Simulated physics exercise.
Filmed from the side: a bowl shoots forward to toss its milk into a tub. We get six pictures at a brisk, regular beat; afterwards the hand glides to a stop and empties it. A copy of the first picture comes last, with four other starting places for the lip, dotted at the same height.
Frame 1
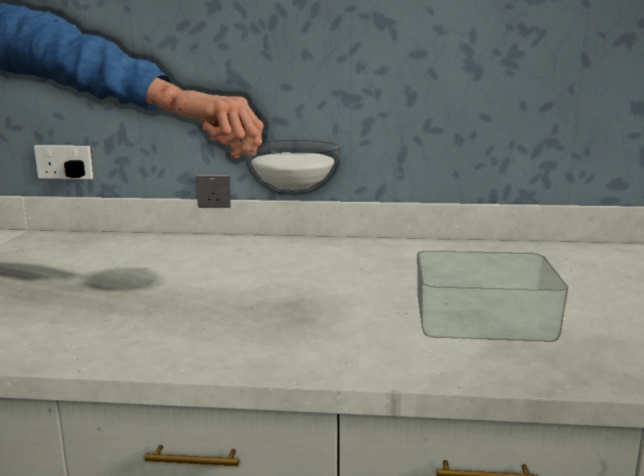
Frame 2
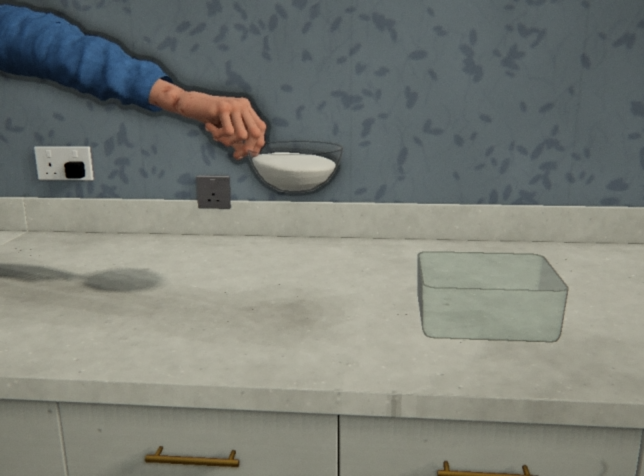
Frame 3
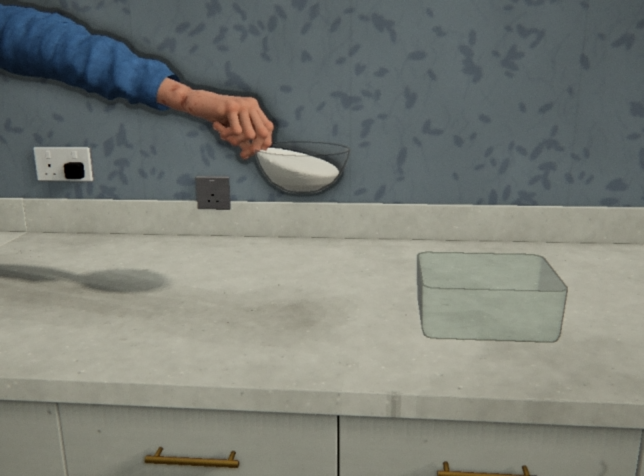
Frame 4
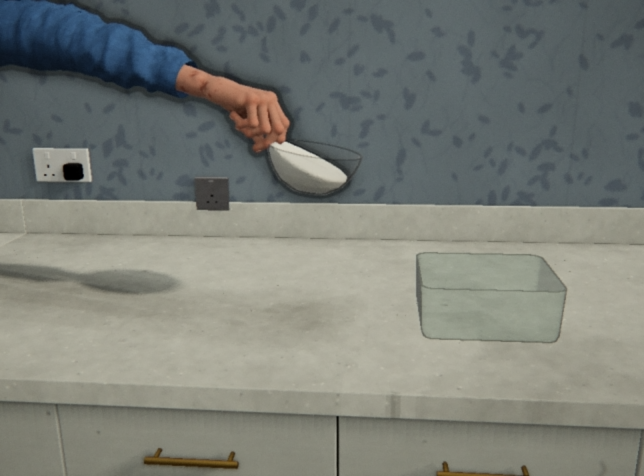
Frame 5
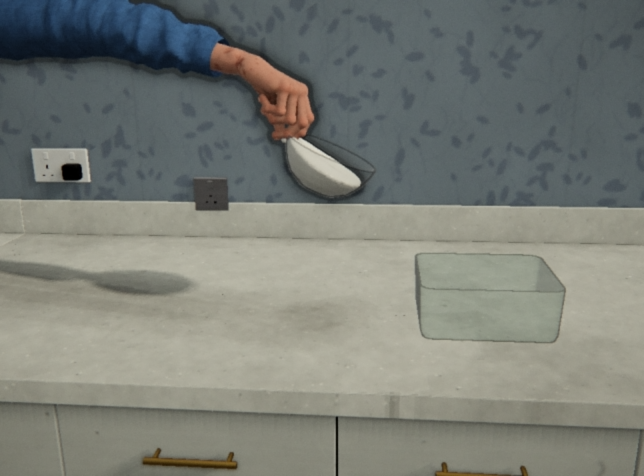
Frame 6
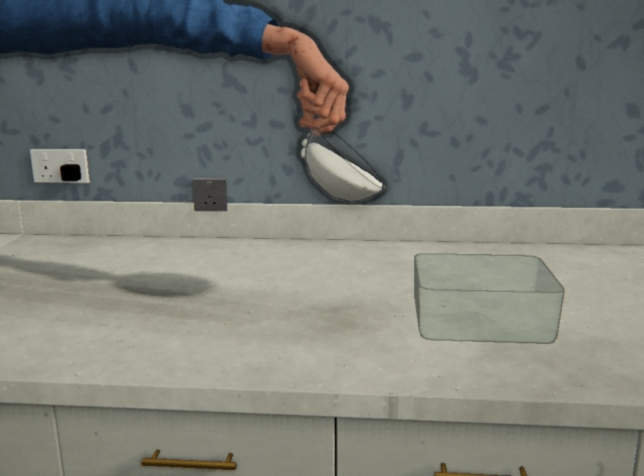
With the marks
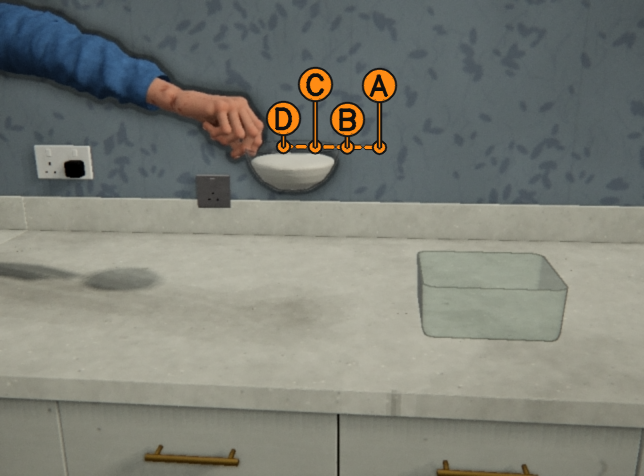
At a kitchen counter, a hand moves a bowl of milk rightward, tilting it progressively in the air near a clear tub.
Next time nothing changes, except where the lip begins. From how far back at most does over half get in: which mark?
C.
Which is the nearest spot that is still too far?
That is spot D.
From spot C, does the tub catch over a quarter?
Yes.
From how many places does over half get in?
Three of the four.
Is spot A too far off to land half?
No, that is safe.
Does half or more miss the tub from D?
Yes, it does.
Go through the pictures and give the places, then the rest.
Upright, lip at (338, 147); tub from (422, 335) to (560, 340); nothing has left yet.
Upright, lip at (341, 147); nothing has left yet.
Upright, lip at (348, 149); nothing has left yet.
Tipped about 9°, lip at (361, 156); nothing has left yet.
Tipped about 23°, lip at (375, 169); nothing has left yet.
Tipped about 42°, lip at (385, 186); nothing has left yet.
On the marked copy, A at (379, 147); B at (347, 147); C at (315, 146); D at (283, 146).
For spot A, about 76 % lands in the tub, 14 % falls short and 10 % goes beside or beyond.
For spot B, about 69 % lands in the tub, 6 % falls short and 25 % goes beside or beyond.
For spot C, about 63 % lands in the tub, 22 % falls short and 15 % goes beside or beyond.
For spot D, about 23 % lands in the tub, 72 % falls short and 6 % goes beside or beyond.
